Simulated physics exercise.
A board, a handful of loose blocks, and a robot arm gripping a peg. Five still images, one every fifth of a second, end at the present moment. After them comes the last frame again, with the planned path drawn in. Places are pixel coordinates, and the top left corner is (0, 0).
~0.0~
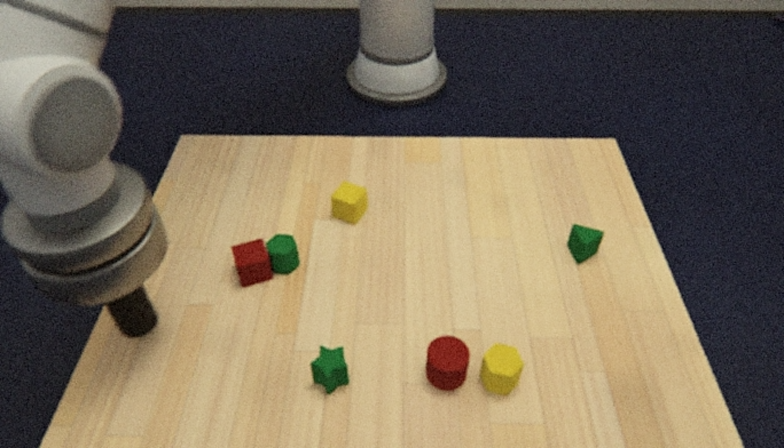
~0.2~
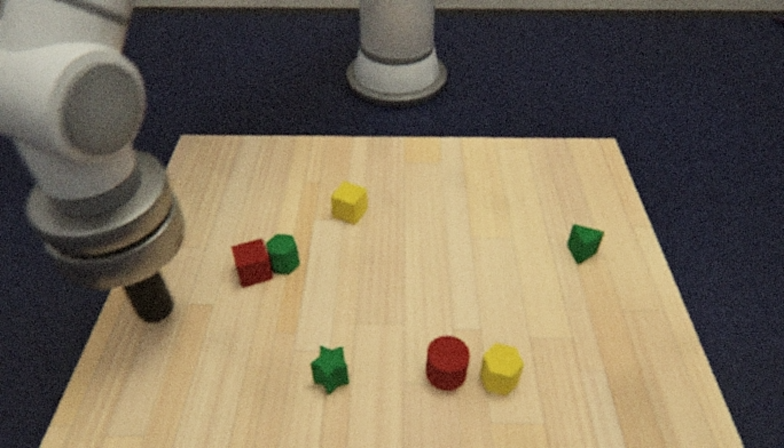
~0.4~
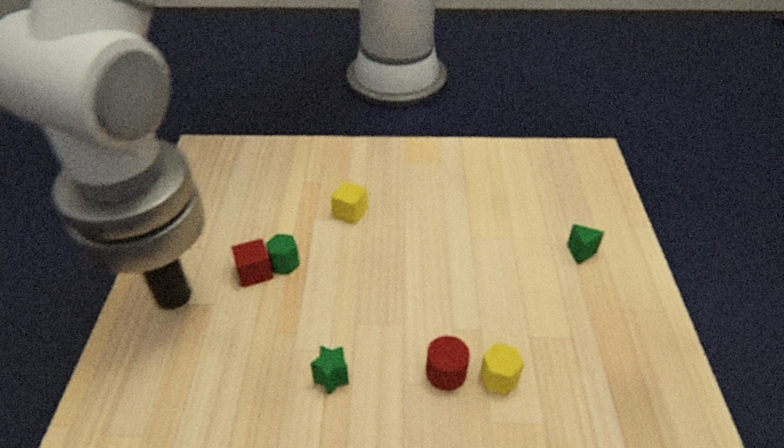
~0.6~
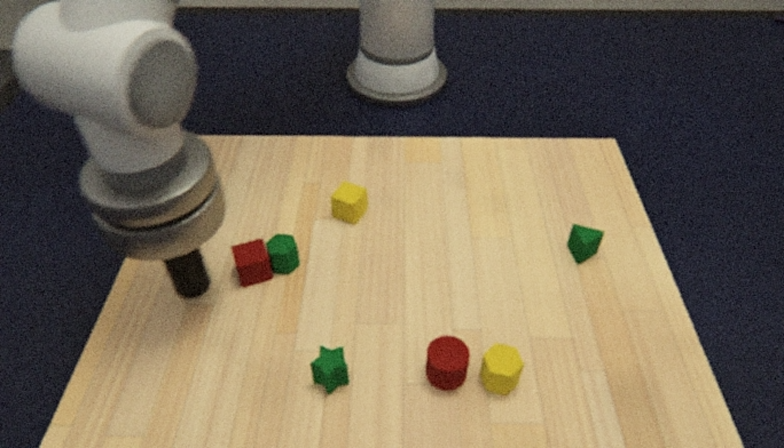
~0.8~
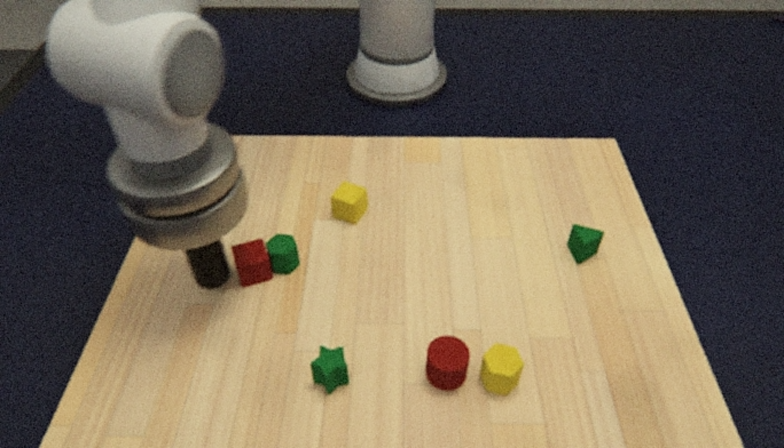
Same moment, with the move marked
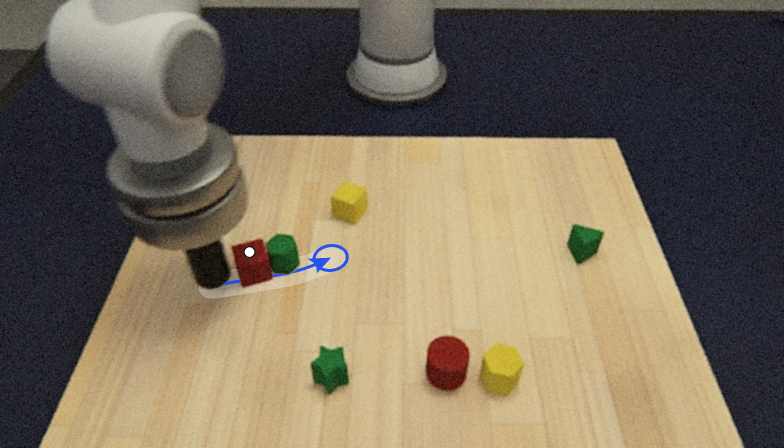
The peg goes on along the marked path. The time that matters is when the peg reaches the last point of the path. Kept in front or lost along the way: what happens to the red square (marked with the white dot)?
I expect it to be in front.
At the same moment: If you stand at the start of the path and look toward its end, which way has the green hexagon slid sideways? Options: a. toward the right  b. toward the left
Answer: B.
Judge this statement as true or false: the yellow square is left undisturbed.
Verdict: False.
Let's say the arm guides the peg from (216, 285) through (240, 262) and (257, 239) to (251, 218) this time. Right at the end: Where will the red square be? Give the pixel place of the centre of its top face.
Final place: (279, 233).
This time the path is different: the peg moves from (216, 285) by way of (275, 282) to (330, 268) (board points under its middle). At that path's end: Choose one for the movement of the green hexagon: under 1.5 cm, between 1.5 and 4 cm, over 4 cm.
The largest band: Over 4 cm.
The line goes from (216, 285) by way of (276, 275) to (331, 258); the dot is on the red square.
The first path, step by step. One third of the way, peg at (255, 269); red square at (283, 244), turned 15° anticlockwise; green hexagon at (310, 232).
Two thirds of the way, peg at (294, 262); red square at (319, 234), turned 35° anticlockwise; green hexagon at (339, 217), turned 30° anticlockwise.
At the end, peg at (330, 249); red square at (353, 220), turned 40° anticlockwise; green hexagon at (369, 203), turned 35° anticlockwise; yellow square at (355, 186), turned 45° anticlockwise.
